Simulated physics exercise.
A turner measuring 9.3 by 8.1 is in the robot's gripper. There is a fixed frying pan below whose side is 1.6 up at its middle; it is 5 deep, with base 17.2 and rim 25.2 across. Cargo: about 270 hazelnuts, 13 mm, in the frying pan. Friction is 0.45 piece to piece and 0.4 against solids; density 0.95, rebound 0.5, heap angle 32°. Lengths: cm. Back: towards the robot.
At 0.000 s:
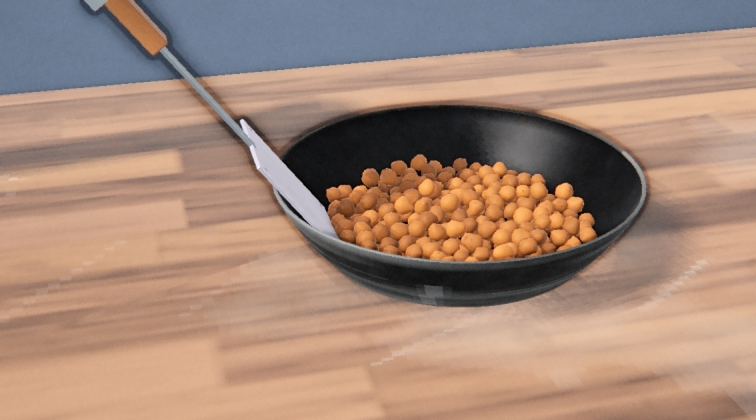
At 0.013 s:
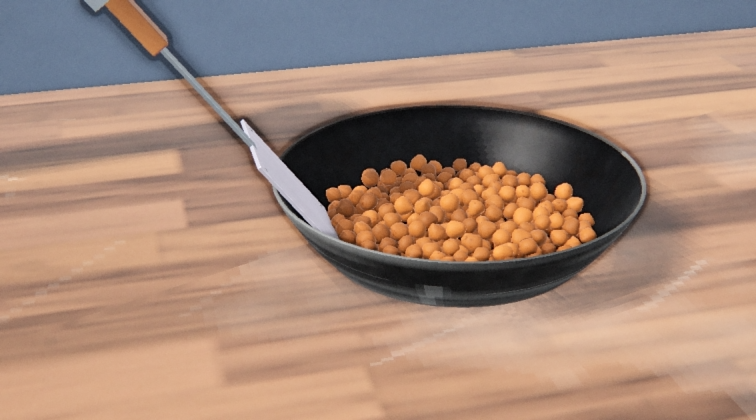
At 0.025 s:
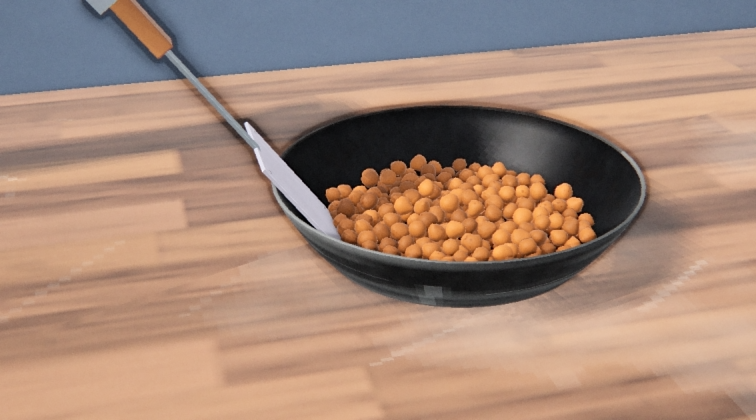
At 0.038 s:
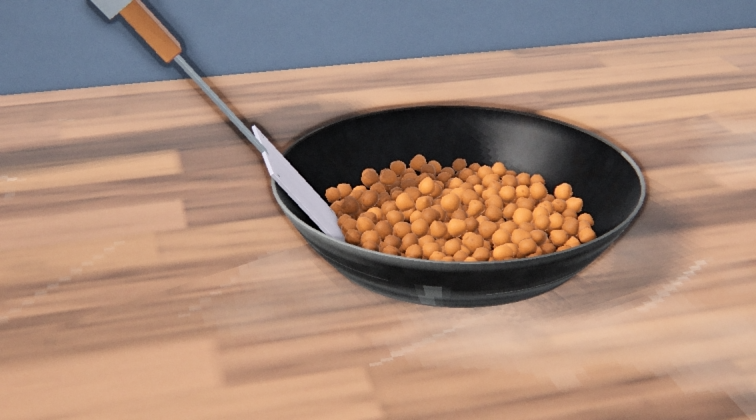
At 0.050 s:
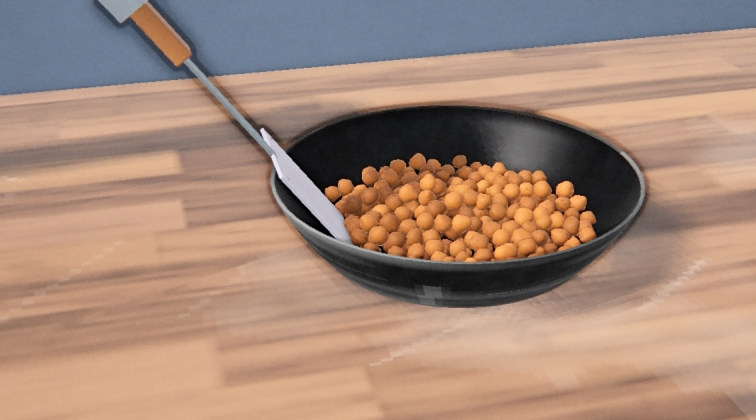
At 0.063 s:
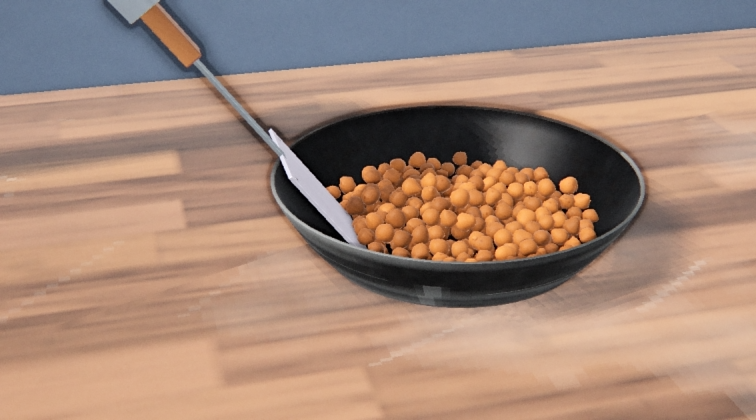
Turner with an orange handle sliding slightly rightward inside a black frying pan, nudging a heap of round brown hazelnuts.
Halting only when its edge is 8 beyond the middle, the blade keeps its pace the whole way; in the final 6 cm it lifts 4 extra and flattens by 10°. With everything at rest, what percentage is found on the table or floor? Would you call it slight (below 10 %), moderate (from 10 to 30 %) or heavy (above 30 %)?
I would call it slight.
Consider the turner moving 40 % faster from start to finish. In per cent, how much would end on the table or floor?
Roughly 15 in a hundred.
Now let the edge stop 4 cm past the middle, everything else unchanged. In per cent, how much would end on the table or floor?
Then roughly 0 percent would finish on the table or floor.
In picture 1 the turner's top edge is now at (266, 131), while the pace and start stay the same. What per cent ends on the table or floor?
About 5 per cent.
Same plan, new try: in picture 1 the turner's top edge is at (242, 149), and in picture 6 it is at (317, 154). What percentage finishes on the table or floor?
Near 20 in a hundred.
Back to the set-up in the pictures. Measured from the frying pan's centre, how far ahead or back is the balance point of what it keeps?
It sits some 4.0 centimetres ahead of centre.
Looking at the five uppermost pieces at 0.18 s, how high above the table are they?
About 4 cm.
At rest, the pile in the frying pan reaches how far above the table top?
About 5.5 cm above the table.
After 0.18 s, sloping 54°, highest piece 5 above the table; 272 in the frying pan.
After 0.30 s, sloping 50°, highest piece 5 above the table; 272 in the frying pan.
After 0.56 s, sloping 44°, highest piece 6 above the table; 258 in the frying pan, 12 on the table or floor, 2 on the blade or in flight.
After 1.61 s, sloping 44°, highest piece 6 above the table; 258 in the frying pan, 14 on the table or floor.
In the end, 258 in the frying pan, 14 on the table or floor. That is 5 % on the table or floor.
